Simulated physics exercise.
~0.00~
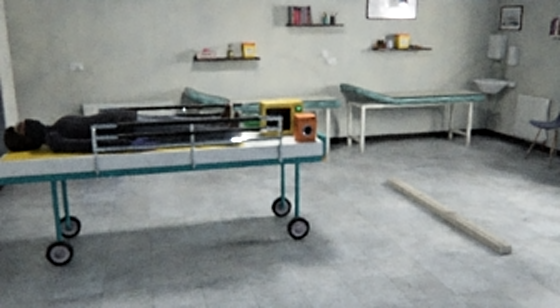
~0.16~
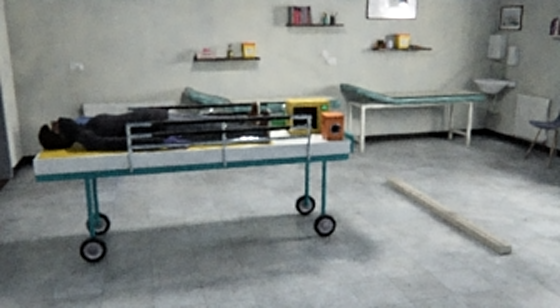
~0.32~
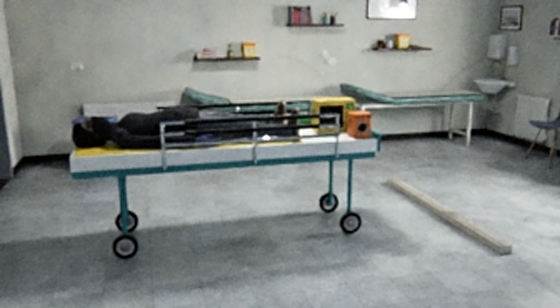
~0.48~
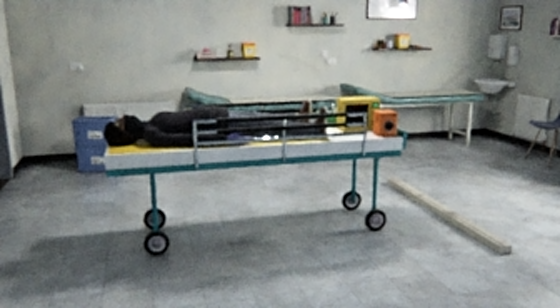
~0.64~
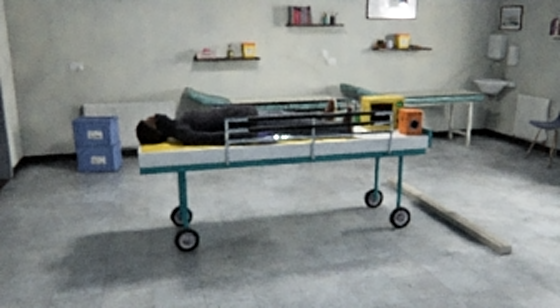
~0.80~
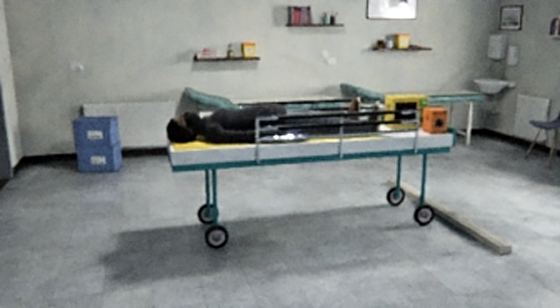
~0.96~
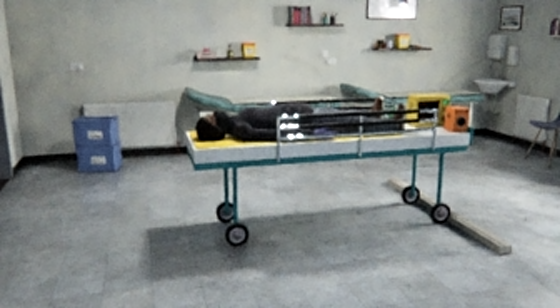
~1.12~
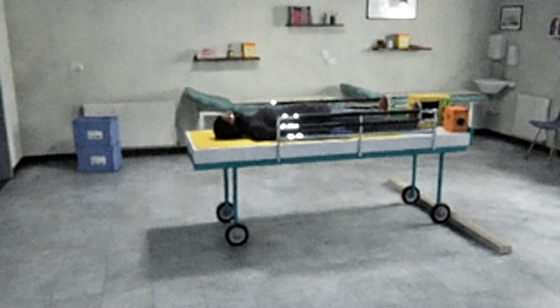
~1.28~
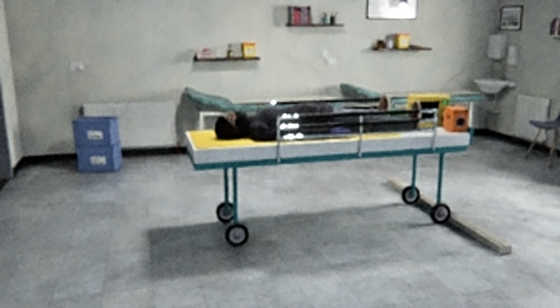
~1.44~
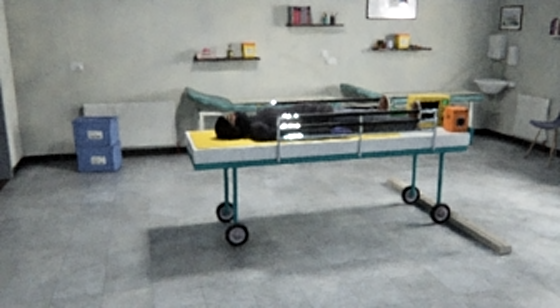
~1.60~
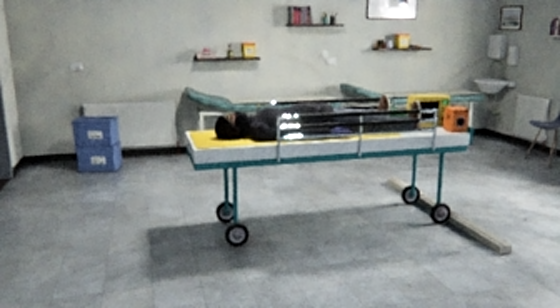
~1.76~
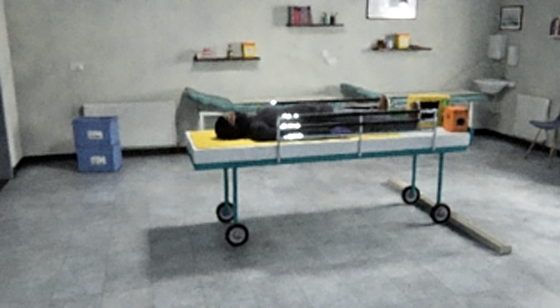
The clip opens in a pale room with wall shelves and a sink, where a dark-clothed person lies limp on a railed trolley at the left, feet pointing right. An orange box and a yellow one stand near the foot end. The trolley rolls steadily right, uncovering two stacked blue boxes by the back wall, and heads for a long, low sill on the floor. Its leading wheels reach the sill and it halts abruptly. The person slides slightly toward the foot end, then lies still, with the orange and yellow boxes still upright aboard.
